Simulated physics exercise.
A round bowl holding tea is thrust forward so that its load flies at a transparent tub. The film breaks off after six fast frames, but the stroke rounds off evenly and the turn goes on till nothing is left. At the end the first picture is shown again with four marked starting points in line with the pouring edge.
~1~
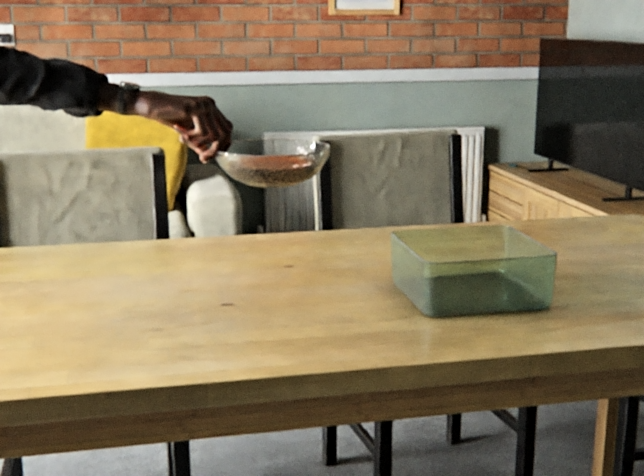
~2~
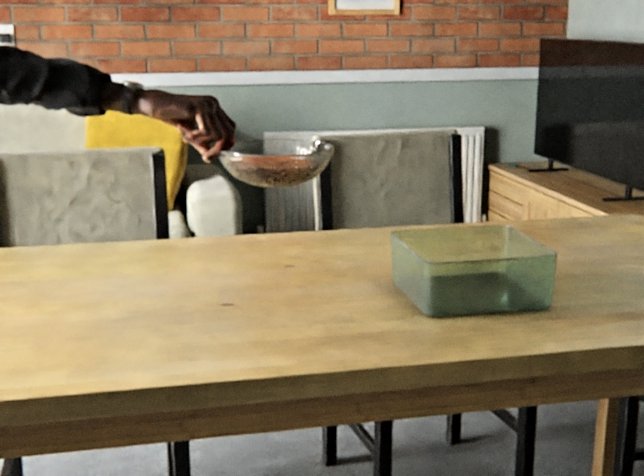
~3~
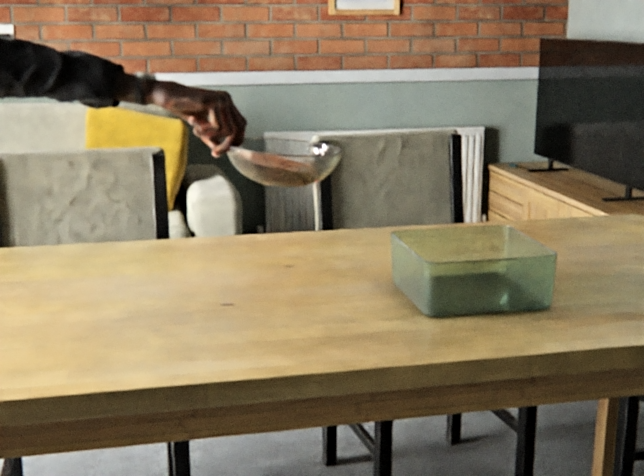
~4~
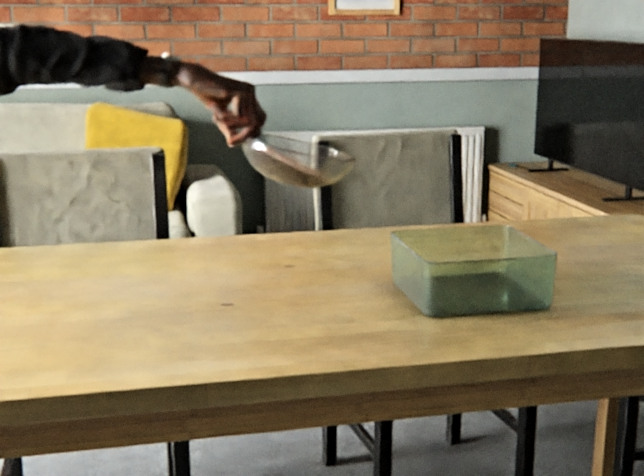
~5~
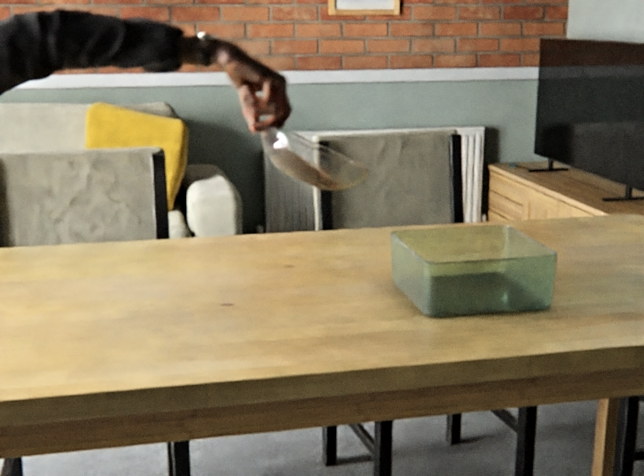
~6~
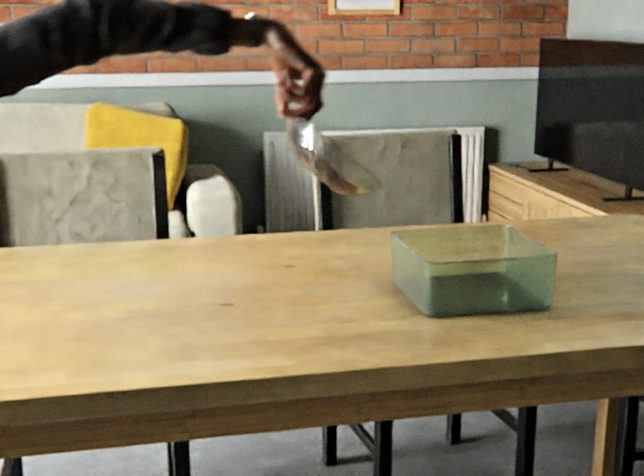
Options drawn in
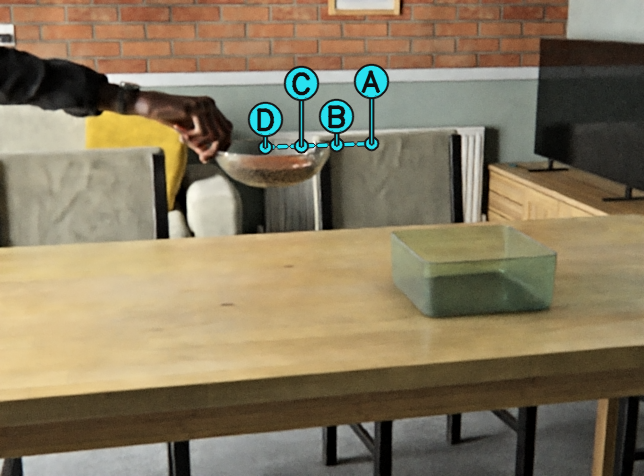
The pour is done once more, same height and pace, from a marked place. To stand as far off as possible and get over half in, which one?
Go for C.
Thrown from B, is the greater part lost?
No, that is safe.
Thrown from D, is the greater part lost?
Yes, it does.
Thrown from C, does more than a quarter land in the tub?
Yes.
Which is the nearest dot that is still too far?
Here it is dot D.
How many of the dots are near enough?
Three.
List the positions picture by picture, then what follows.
The first frame shows upright, lip at (328, 145); tub from (423, 316) to (550, 307); nothing has left yet.
The second frame shows upright, lip at (331, 145); nothing has left yet.
The third frame shows tipped about 5°, lip at (339, 149); nothing has left yet.
The fourth frame shows tipped about 13°, lip at (353, 157); nothing has left yet.
The fifth frame shows tipped about 25°, lip at (367, 168); nothing has left yet.
The sixth frame shows tipped about 40°, lip at (379, 181); nothing has left yet.
On the marked copy, A at (371, 143); B at (336, 144); C at (301, 145); D at (265, 147).
For dot A, about 85 % lands in the tub, 11 % falls short and 4 % goes beside or beyond.
For dot B, about 75 % lands in the tub, 12 % falls short and 13 % goes beside or beyond.
For dot C, about 63 % lands in the tub, 18 % falls short and 19 % goes beside or beyond.
For dot D, about 21 % lands in the tub, 71 % falls short and 8 % goes beside or beyond.
